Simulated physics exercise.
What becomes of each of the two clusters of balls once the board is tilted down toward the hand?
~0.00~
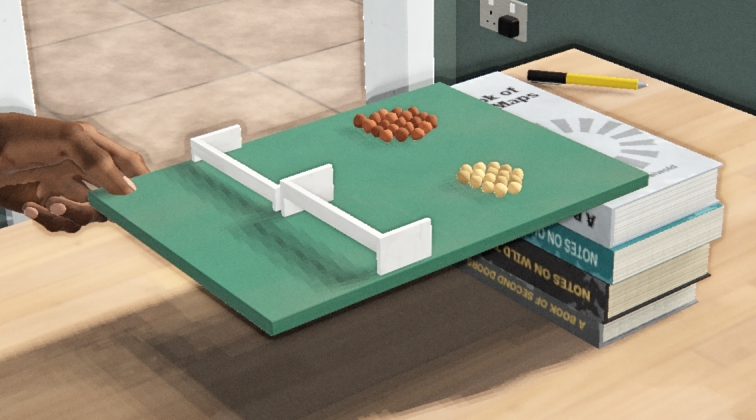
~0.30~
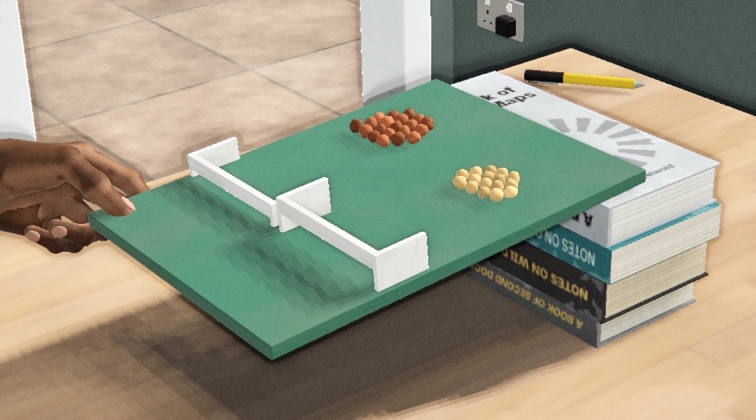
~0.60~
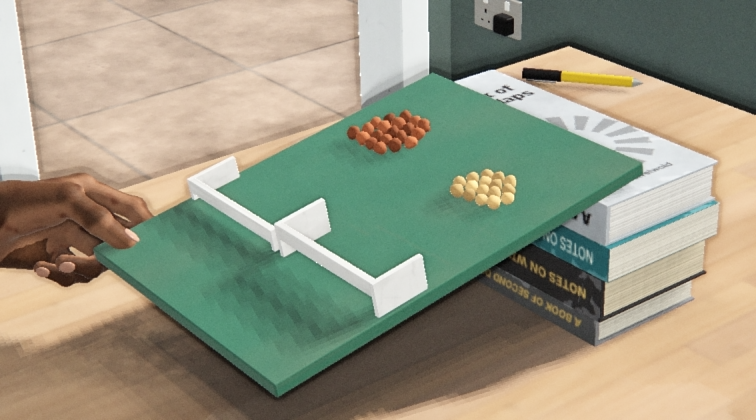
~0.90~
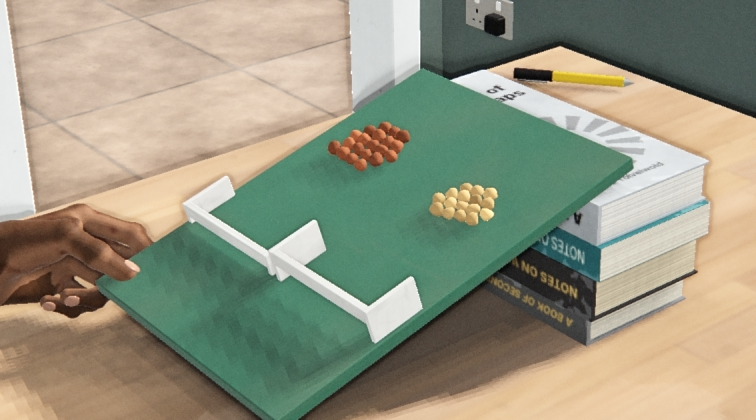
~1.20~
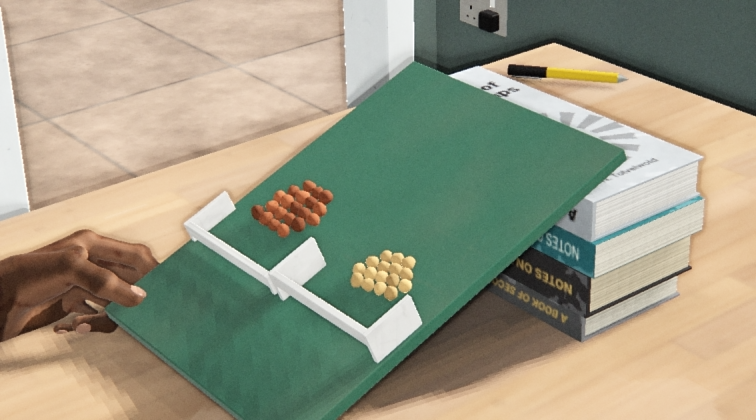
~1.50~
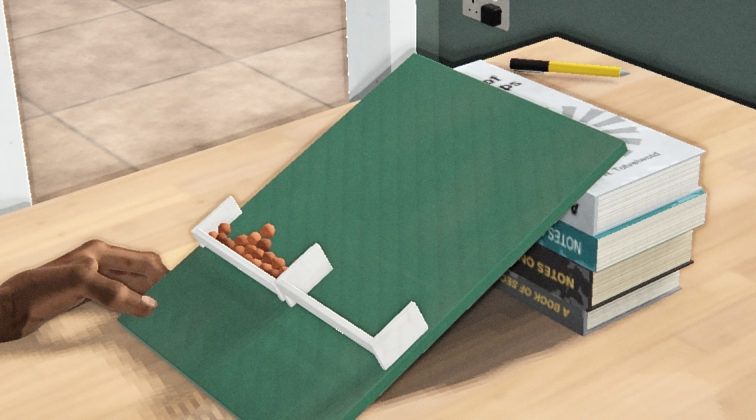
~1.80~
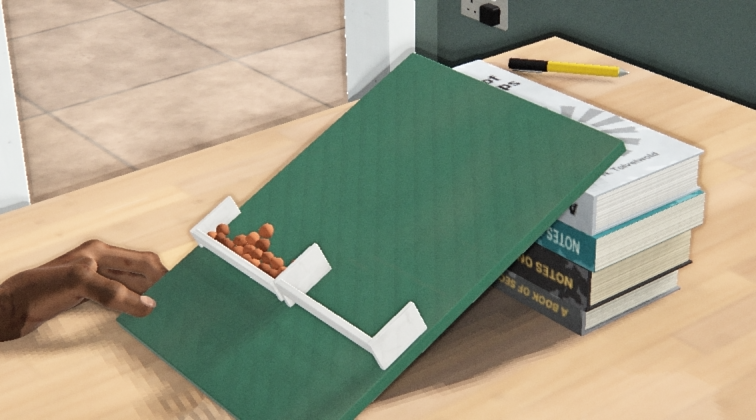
The pale yellow balls go beneath their white strip and are no longer in view, while the reddish-brown balls are stopped by theirs and stay piled against it.
